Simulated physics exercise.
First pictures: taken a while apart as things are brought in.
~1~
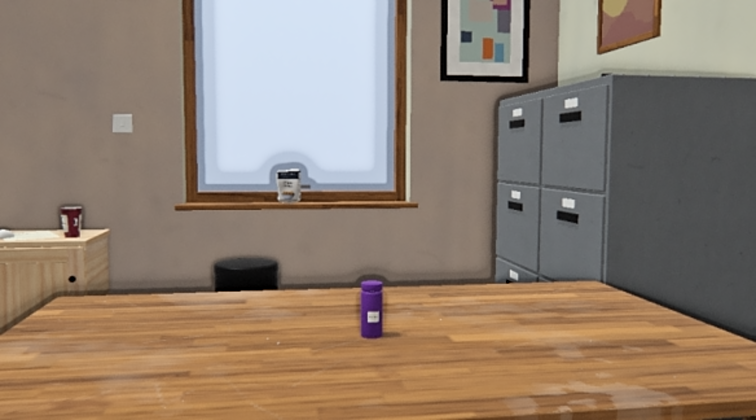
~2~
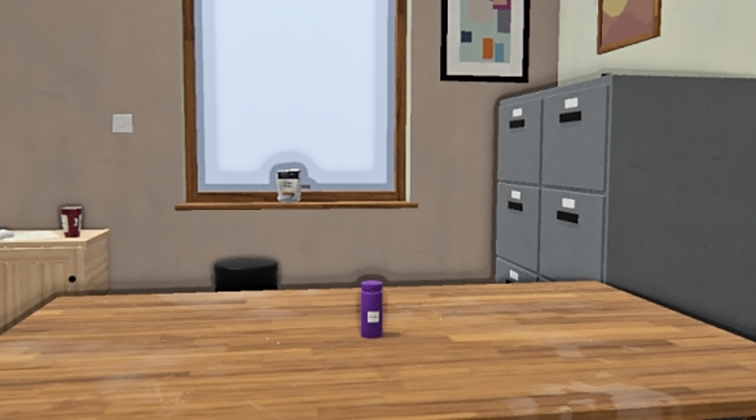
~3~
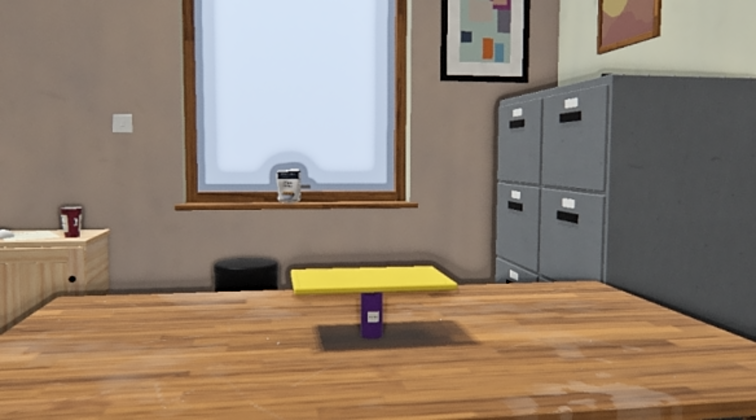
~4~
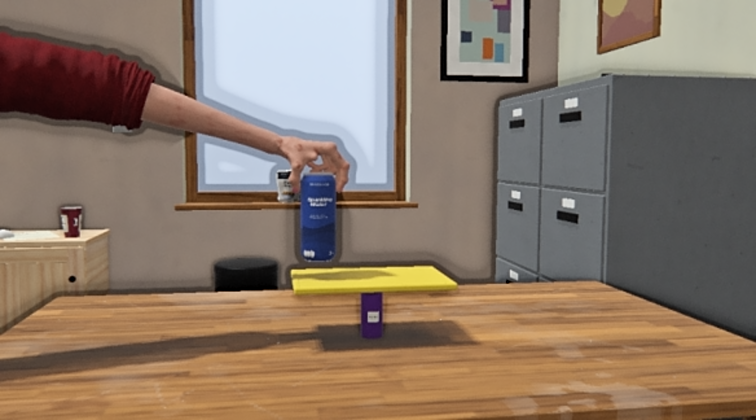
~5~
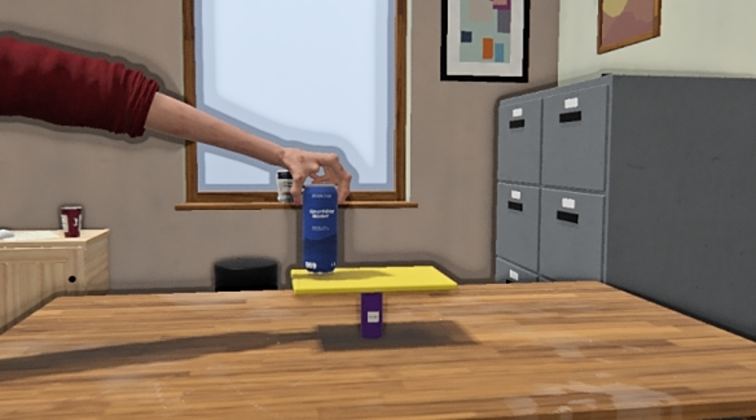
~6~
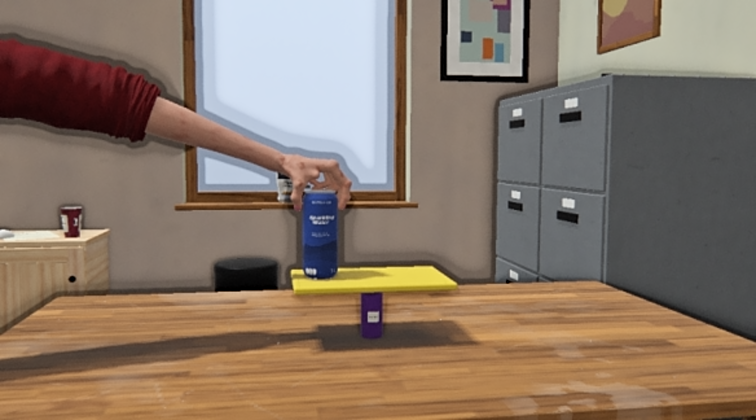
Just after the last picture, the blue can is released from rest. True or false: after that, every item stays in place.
False.
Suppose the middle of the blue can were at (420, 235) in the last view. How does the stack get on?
Then it comes apart.
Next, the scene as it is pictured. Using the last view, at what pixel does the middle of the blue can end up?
In the final view it sits at roughly (252, 327).
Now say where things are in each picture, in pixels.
In the first frame, the last thing is not in view yet; purple shaker (372, 309).
In the second frame, the last thing is not in view yet; purple shaker (372, 309).
In the third frame, the last thing is not in view yet; purple shaker (372, 309).
In the fourth frame, still above its spot; blue can (318, 217); purple shaker (372, 309).
In the fifth frame, still above its spot; blue can (320, 228); purple shaker (372, 309).
In the sixth frame, in place under the hand; blue can (320, 234); purple shaker (372, 309).
Then, 0.40 s on from there, blue can now fallen; yellow lid turned 50° from how it was put; purple shaker turned 10° from how it was put.
Then, 0.50 s on from there, purple shaker turned 40° from how it was put; yellow lid turned 33° from how it was put.
Then, 0.90 s on from there, purple shaker and yellow lid now fallen.
In the end, fallen, purple shaker, yellow lid and blue can. At the end, from the last picture's camera, blue can near (252, 326). The stack gives way.
